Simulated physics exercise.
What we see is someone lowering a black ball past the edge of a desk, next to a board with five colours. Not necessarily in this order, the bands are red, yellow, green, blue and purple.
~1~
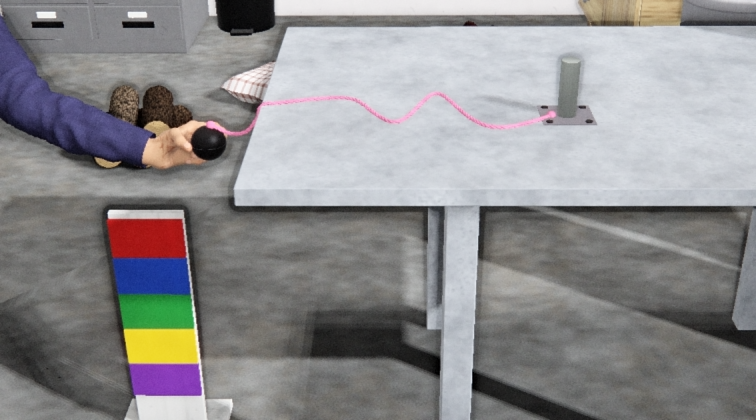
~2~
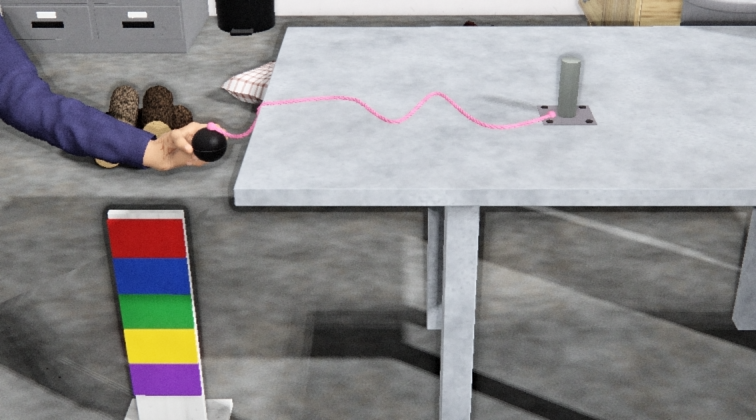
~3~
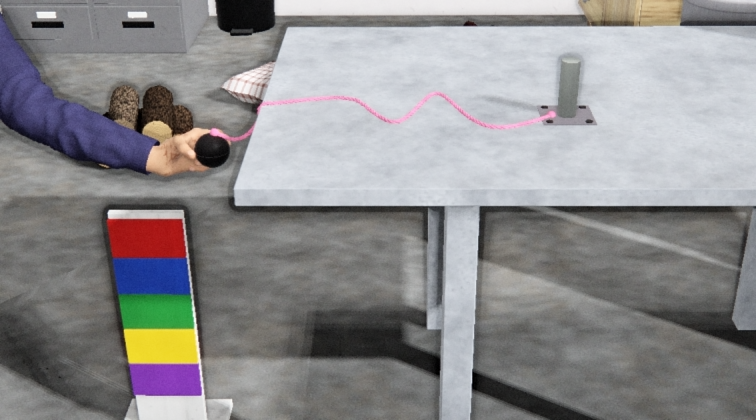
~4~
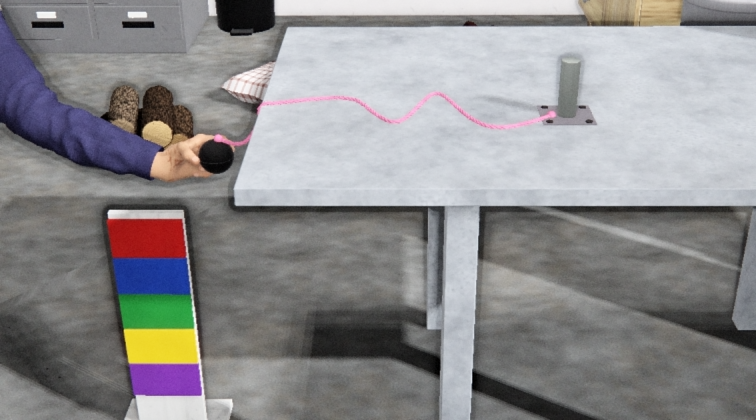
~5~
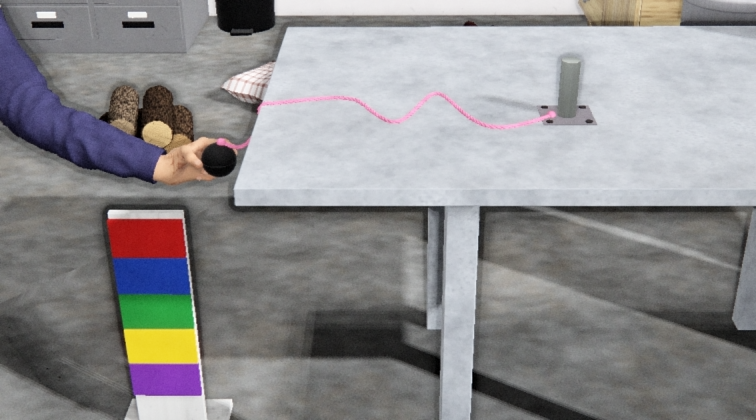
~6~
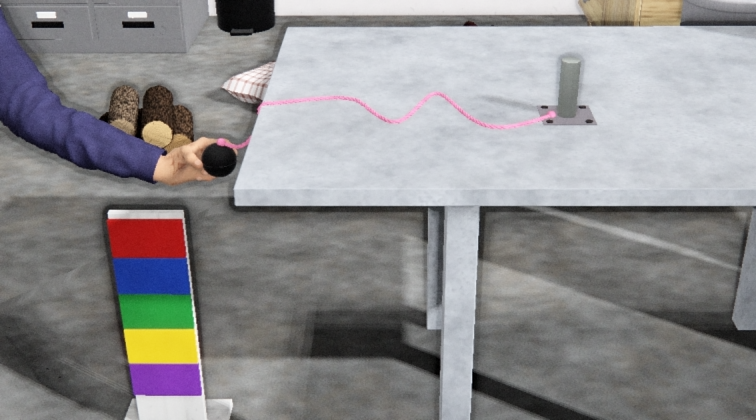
The footage shows a hand holding a black ball tied to a pink shoelace that runs across a gray table to a metal post, above a color-banded board. The hand shifts the ball slightly down and right, then stays still.
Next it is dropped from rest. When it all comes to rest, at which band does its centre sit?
At green.
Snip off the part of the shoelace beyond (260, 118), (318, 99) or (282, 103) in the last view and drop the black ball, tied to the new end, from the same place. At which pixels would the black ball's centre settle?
About (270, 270), then (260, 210), then (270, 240).
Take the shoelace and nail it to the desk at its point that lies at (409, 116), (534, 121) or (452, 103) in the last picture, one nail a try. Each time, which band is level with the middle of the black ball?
In order: Red; green; blue.
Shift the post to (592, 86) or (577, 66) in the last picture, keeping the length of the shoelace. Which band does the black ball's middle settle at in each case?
For the first it would be blue, for the second blue.
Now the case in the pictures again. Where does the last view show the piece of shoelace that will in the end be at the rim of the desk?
You'd find it at roughly (378, 116).
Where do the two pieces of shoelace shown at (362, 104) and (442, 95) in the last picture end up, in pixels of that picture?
First: (261, 142). Second: (380, 109).
Soon after, ball near (273, 290); level with blue.
Then, ball near (266, 309); level with green.
At rest, ball near (272, 310); level with green. Its middle rests at the green band.
